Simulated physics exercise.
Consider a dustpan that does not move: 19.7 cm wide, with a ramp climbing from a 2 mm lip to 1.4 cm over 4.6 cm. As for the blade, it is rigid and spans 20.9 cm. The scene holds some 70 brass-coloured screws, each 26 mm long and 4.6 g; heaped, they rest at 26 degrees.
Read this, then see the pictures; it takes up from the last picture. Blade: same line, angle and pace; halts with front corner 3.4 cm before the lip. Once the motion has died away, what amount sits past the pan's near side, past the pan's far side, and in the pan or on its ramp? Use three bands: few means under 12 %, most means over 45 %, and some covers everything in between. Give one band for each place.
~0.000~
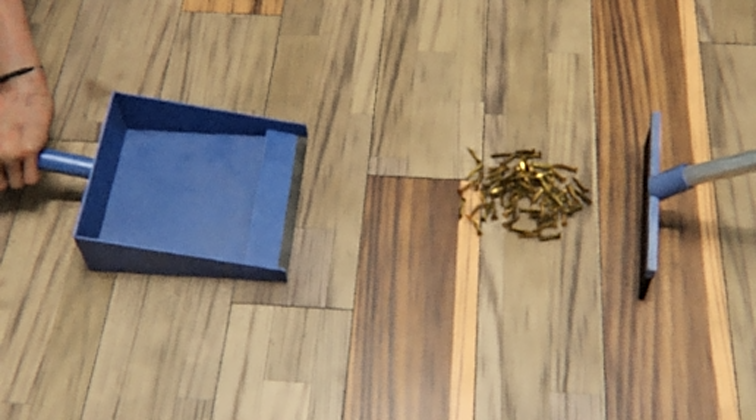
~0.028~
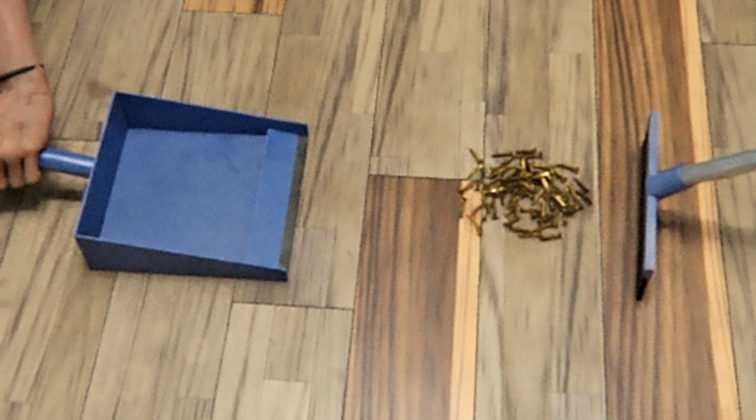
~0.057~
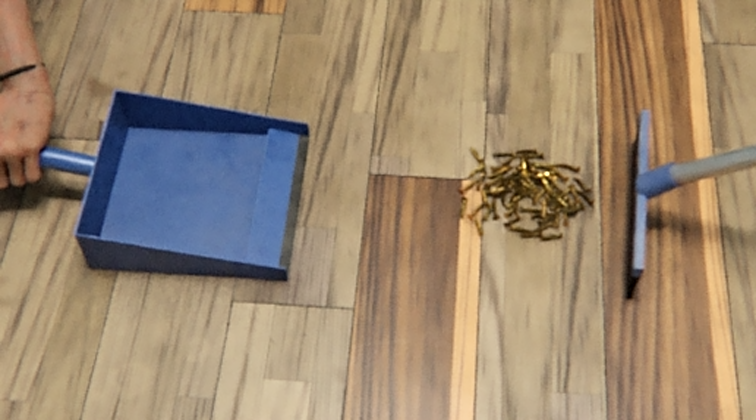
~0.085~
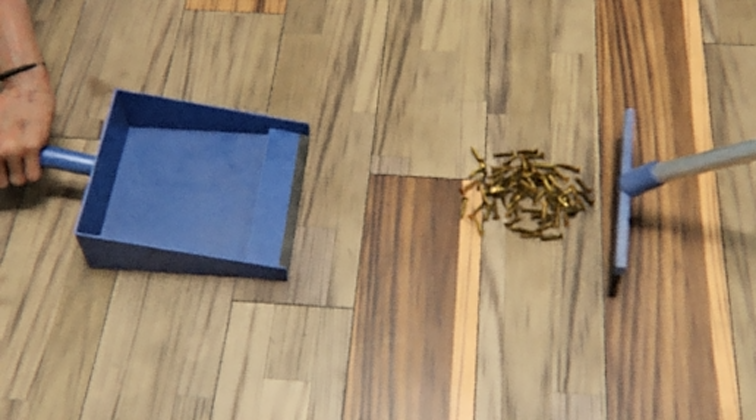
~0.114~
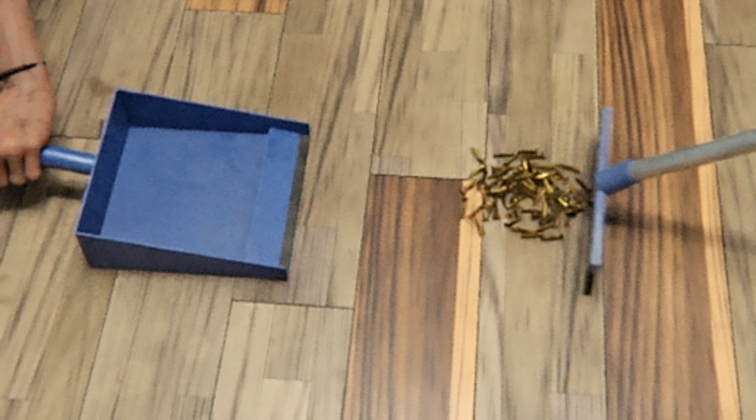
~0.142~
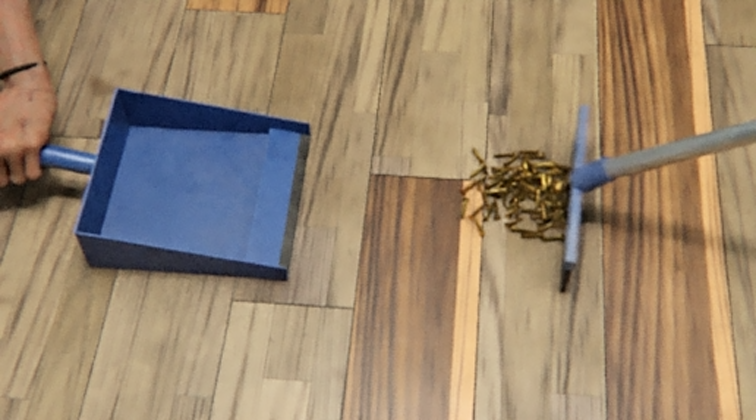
Near side: Few, far side: Some, pan: Some.
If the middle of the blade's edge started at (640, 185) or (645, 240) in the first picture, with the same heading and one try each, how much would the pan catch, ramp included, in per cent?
The two tries give about 25 % and about 20 %.
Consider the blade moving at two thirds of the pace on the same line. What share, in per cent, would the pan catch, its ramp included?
Then about 5 per cent.
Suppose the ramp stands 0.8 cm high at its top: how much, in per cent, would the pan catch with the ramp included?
It would be roughly 25 percent.
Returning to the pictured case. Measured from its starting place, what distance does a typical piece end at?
Around 26 centimetres.
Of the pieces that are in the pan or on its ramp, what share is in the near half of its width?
Something like 10 per cent of the catch.
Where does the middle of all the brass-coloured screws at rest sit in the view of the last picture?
Once everything settles, the centre is around (309, 166).
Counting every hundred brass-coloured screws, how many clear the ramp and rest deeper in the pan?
Roughly 0 in a hundred.
Then, at 0.29 s, middle of the blade 17 cm from the lip; 0 % over the lip, far side 10 %, near side 0 %.
After 0.39 s, middle of the blade 8 cm from the lip; 0 % over the lip, far side 20 %, near side 0 %.
After 0.63 s, middle of the blade 4 cm from the lip; 25 % over the lip, far side 20 %, near side 0 %.
At rest (1.7 s), near side 0 %, far side 20 %, pan 25 %, in front of the lip or behind the blade 55 %.
